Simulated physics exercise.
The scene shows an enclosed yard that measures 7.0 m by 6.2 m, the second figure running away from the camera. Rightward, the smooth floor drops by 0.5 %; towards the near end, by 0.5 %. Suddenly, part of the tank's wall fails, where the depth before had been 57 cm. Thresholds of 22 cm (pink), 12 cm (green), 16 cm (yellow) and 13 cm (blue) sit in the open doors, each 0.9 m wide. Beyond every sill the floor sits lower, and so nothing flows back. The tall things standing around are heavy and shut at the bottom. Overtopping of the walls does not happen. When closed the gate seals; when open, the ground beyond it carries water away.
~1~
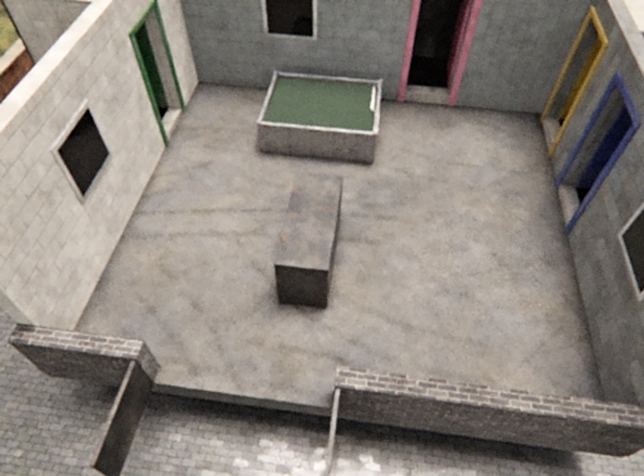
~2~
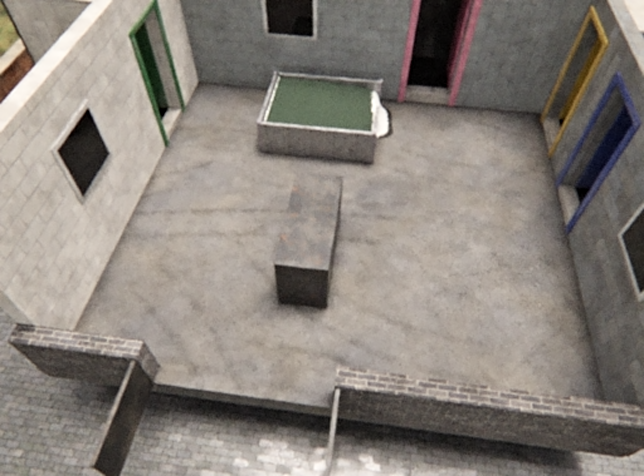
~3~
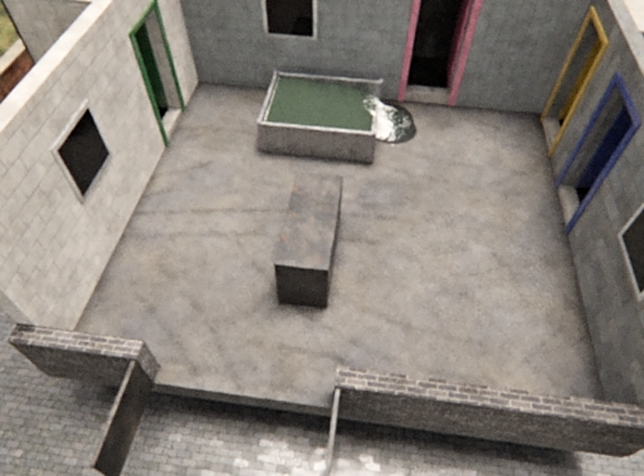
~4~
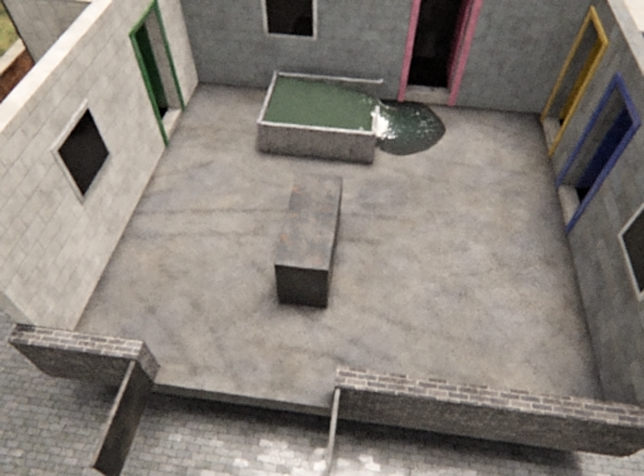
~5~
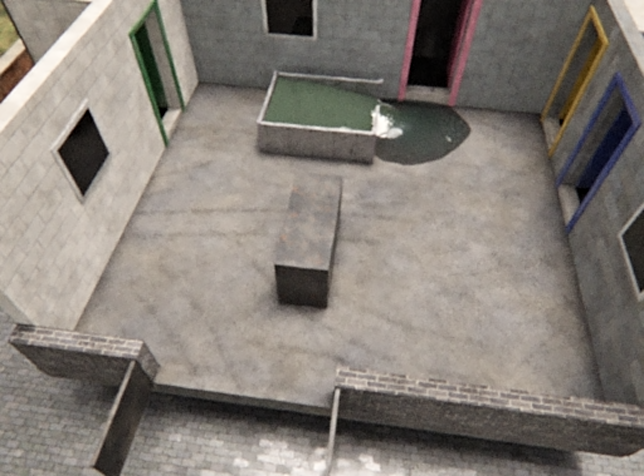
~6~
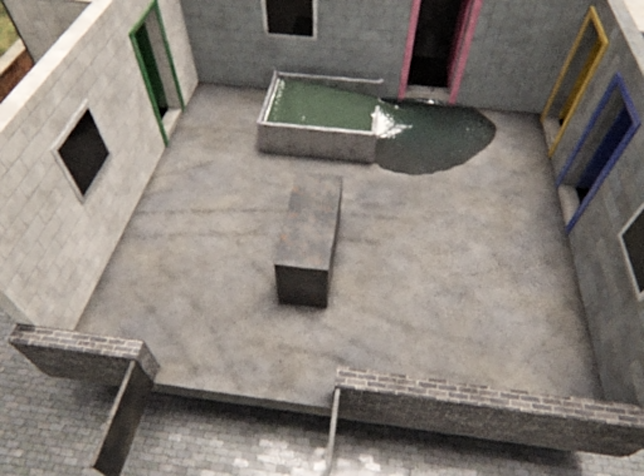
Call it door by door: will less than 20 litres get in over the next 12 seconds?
Pink door - yes, less; green door - yes, less; yellow door - no, 20 litres or more; blue door - yes, less.
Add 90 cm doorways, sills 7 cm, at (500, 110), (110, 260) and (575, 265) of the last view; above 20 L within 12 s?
Note, doorways in listed order: Goes beyond, stays short, stays short.
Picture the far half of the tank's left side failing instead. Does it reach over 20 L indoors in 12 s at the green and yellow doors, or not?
Result against the limit at green: Limit broken; result at yellow: Limit held.
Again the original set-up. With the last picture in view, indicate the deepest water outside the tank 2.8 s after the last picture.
Look at roughly (545, 137).
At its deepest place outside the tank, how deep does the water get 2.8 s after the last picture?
Around 24 centimetres.
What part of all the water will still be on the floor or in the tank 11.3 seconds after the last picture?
Remaining: Roughly 86 %.
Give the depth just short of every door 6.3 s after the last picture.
Door by door, in cm: Pink reads 7, green reads 0, yellow reads 10, blue reads 7.
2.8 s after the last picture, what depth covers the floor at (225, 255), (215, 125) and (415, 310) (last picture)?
0, 0 and 0 cm, respectively.
Then, 0.7 s after the last picture water covers 15 % of the floor and is deepest (33 cm) near (540, 114); pink door 21 cm at the sill, 0 L in, green door not reached, yellow door 19 cm at the sill, 0 L in, blue door not reached.
Then, 1.5 s after the last picture water covers 20 % of the floor and is deepest (32 cm) near (545, 137); pink door 18 cm at the sill, 0 L in, green door not reached, yellow door 31 cm at the sill, 30 L in, blue door 12 cm at the sill, 0 L in.
Then, 2.8 s after the last picture water covers 25 % of the floor and is deepest (24 cm) near (545, 137); pink door 13 cm at the sill, 1 L in, green door not reached, yellow door 23 cm at the sill, 99 L in, blue door 10 cm at the sill, 1 L in.
Then, 6.3 s after the last picture water covers 50 % of the floor and is deepest (15 cm) near (610, 427); pink door 7 cm at the sill, 1 L in, green door not reached, yellow door 10 cm at the sill, 120 L in, blue door 7 cm at the sill, 1 L in.
Then, 11.3 s after the last picture water covers 70 % of the floor and is deepest (10 cm) near (580, 423); pink door 4 cm at the sill, 1 L in, green door not reached, yellow door 6 cm at the sill, 120 L in, blue door 5 cm at the sill, 1 L in.
